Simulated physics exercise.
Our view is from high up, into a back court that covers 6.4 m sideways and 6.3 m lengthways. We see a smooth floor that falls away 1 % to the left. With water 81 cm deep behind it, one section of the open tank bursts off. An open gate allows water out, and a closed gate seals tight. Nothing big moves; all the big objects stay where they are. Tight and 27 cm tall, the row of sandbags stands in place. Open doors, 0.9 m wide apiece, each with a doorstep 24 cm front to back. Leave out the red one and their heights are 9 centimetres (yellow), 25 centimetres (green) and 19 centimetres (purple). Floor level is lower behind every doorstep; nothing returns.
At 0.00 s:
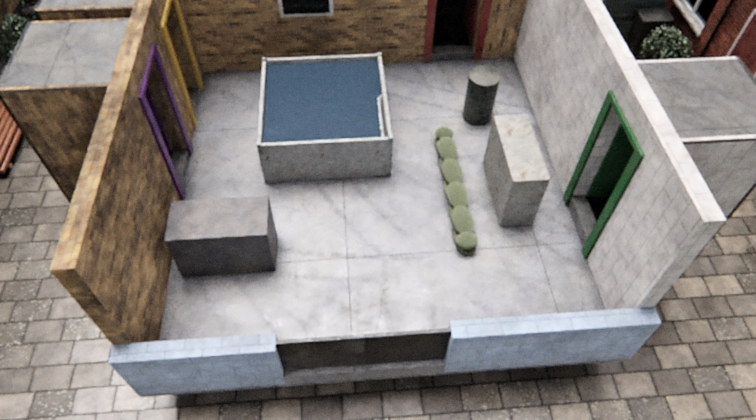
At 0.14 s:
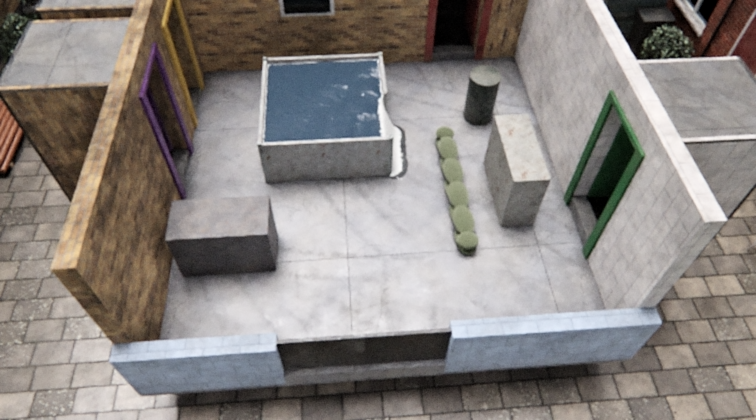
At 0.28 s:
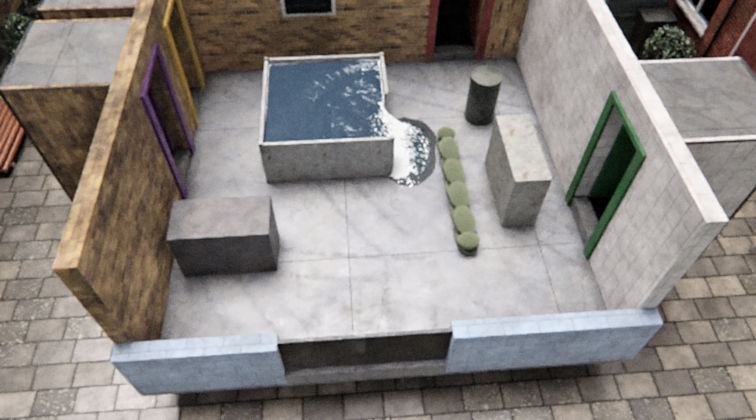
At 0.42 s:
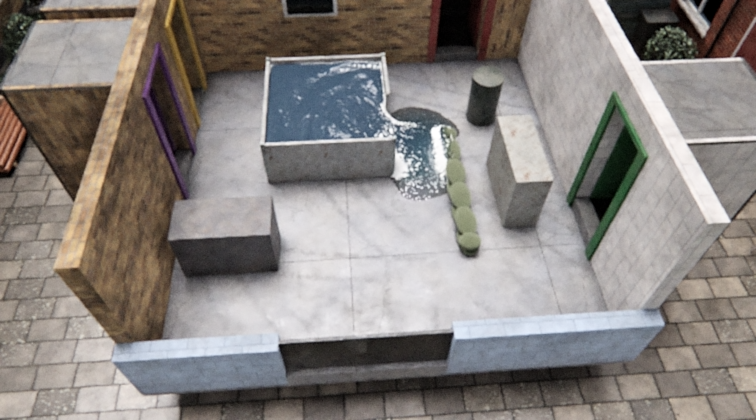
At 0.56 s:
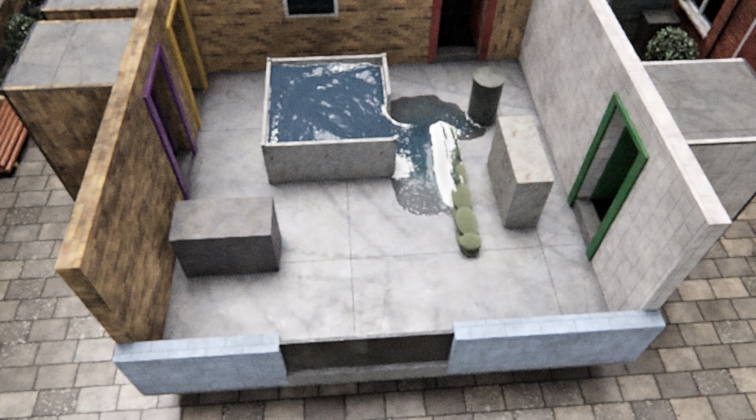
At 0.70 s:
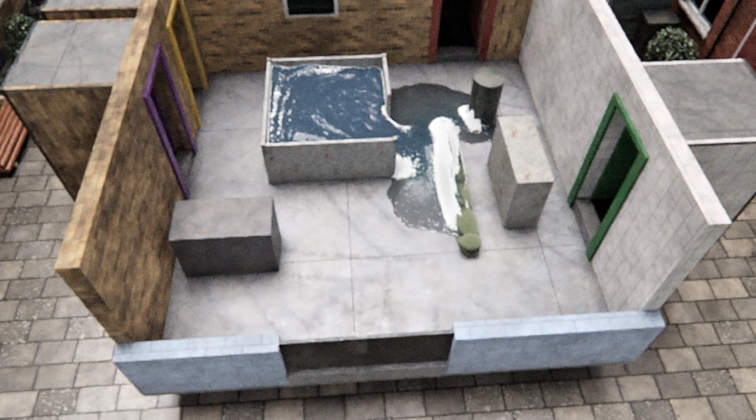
In a walled back court, water bursts from an open tank and spreads around green sandbags.
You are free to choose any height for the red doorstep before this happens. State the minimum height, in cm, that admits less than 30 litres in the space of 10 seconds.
22 cm, roughly.
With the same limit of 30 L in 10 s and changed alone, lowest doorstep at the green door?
At the green door it takes roughly 9.0 centimetres.
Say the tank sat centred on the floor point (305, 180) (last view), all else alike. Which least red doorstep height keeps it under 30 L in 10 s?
It must be around 9.0 cm tall.
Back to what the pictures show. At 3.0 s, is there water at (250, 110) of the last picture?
At that moment it's not yet touched.
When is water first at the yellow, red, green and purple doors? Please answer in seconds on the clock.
Yellow 4.5 s, red 1.2 s, green 2.2 s, purple 4.5 s.
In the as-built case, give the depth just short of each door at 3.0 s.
Depths in cm: Yellow 0, red 24, green 3, purple 0.
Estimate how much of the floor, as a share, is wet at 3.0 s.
The wet part is about 65 per cent.
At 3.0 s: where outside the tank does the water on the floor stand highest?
About (436, 151).
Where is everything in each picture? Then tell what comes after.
The open tank at (324, 100) is whole and still, 81 cm deep; the red door at (458, 18) is dry, in the first picture.
The front is at (401, 139), 0.3 m from the gap at (386, 141); 0.3 m2 of floor is wet, 81 cm left at the back, in the second picture.
The front is at (431, 149), 0.8 m from the gap at (387, 141); 1.0 m2 of floor is wet, 81 cm left at the back, in the third picture.
The gap is at (388, 143), the front 1.3 m out at (455, 132); the back of the open tank holds 81 cm, in the fourth picture.
Water pours out at (389, 143) and has run 1.7 m, to (479, 134); about 7 cm deep outside, 77 cm at the back, in the fifth picture.
Water pours out at (389, 143) and has run 2.2 m, to a hidden place; about 6 cm deep outside, 69 cm at the back; 1.0 m in a straight line remain to the red door at (463, 19), in the sixth picture.
After 1.4 s water covers 30 % of the floor, deepest (55 cm) near (438, 158); 17 cm at the red door, 0 litres in over its 18 cm doorstep.
After 3.0 s water covers 65 % of the floor, deepest (36 cm) near (436, 151); 24 cm at the red door, 43 litres in over its 18 cm doorstep.
After 10.0 s water covers 95 % of the floor, deepest (17 cm) near (159, 369); 9 cm at the red door, 71 litres in over its 18 cm doorstep.
At the red door as built, the water arrived by 1.3 s and peaked near 28 cm at 2.2 s.
Run again over the same 10 s with other heights there, 51 litres in over 19.5 cm, 3 litres over 27 cm. The limit of 30 litres is kept from about 22 cm up.
